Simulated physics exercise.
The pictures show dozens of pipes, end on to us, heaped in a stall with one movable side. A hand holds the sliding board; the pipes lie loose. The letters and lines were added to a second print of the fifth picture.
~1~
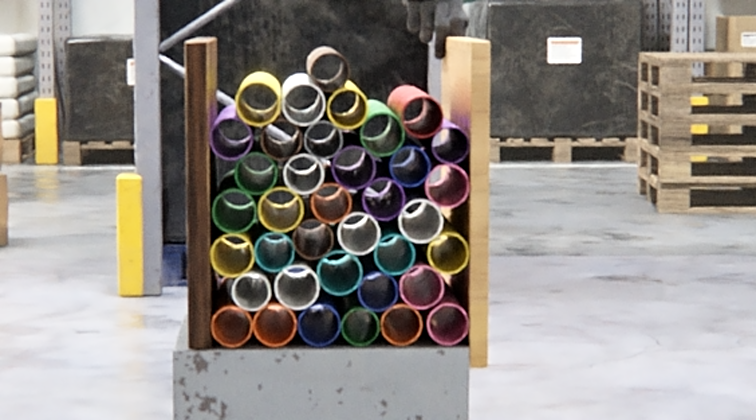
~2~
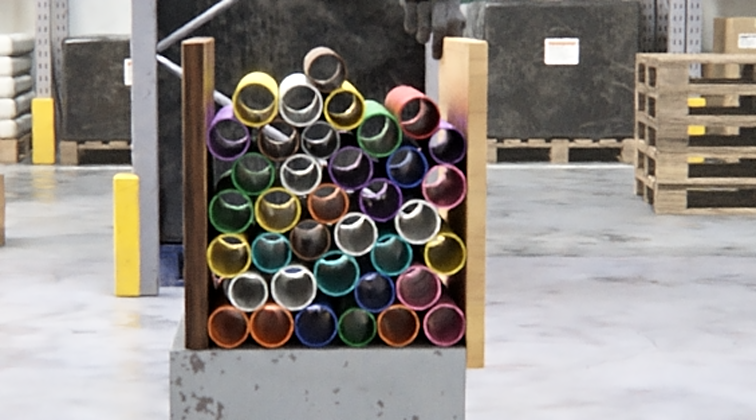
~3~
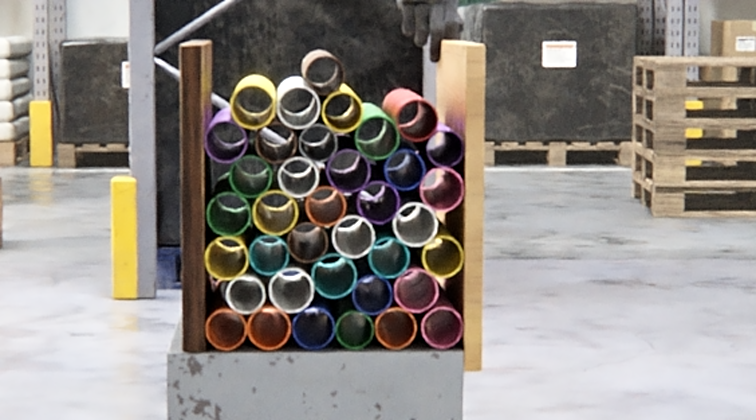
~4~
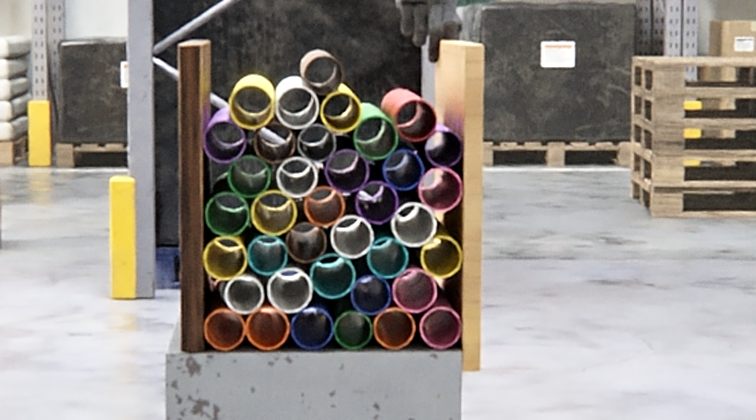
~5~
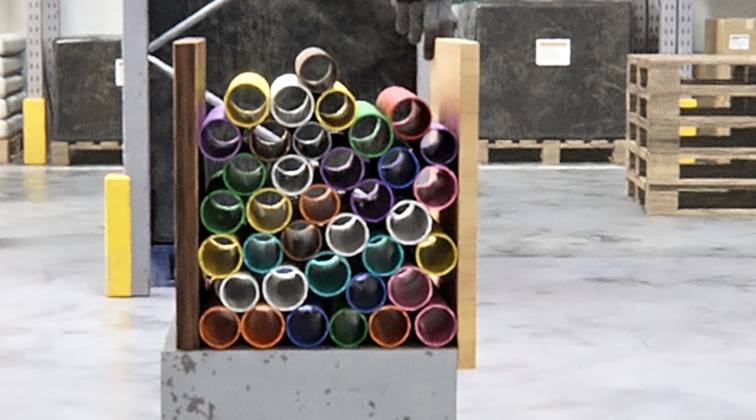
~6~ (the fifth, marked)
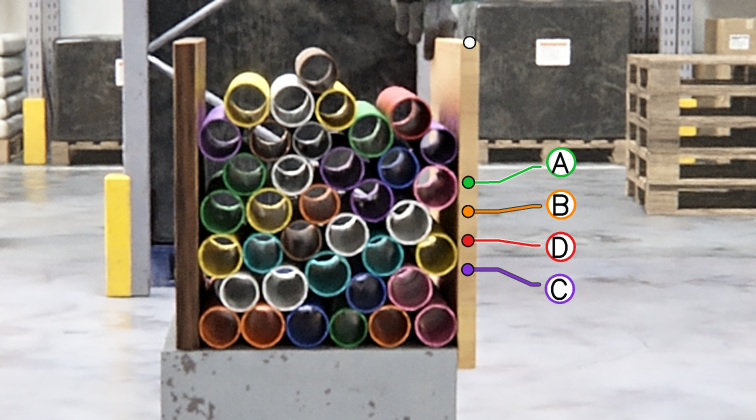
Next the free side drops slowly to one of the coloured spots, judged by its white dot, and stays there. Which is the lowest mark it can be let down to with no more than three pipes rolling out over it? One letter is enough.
Lower it to B and no more.
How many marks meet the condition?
Two of the four.
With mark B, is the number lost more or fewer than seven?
It loses fewer than seven.
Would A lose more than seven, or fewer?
It loses fewer than seven.
On the marked copy, A at (469, 183); B at (468, 211); C at (468, 270); D at (468, 241); the white dot at (470, 42).
With B. Early on, top of the board (458, 123).
Further on, top of the board (458, 209).
At the end, top of the board (458, 211), three out over the board.
As for the rest, A two out over the board; C more than three out over the board; D more than three out over the board.
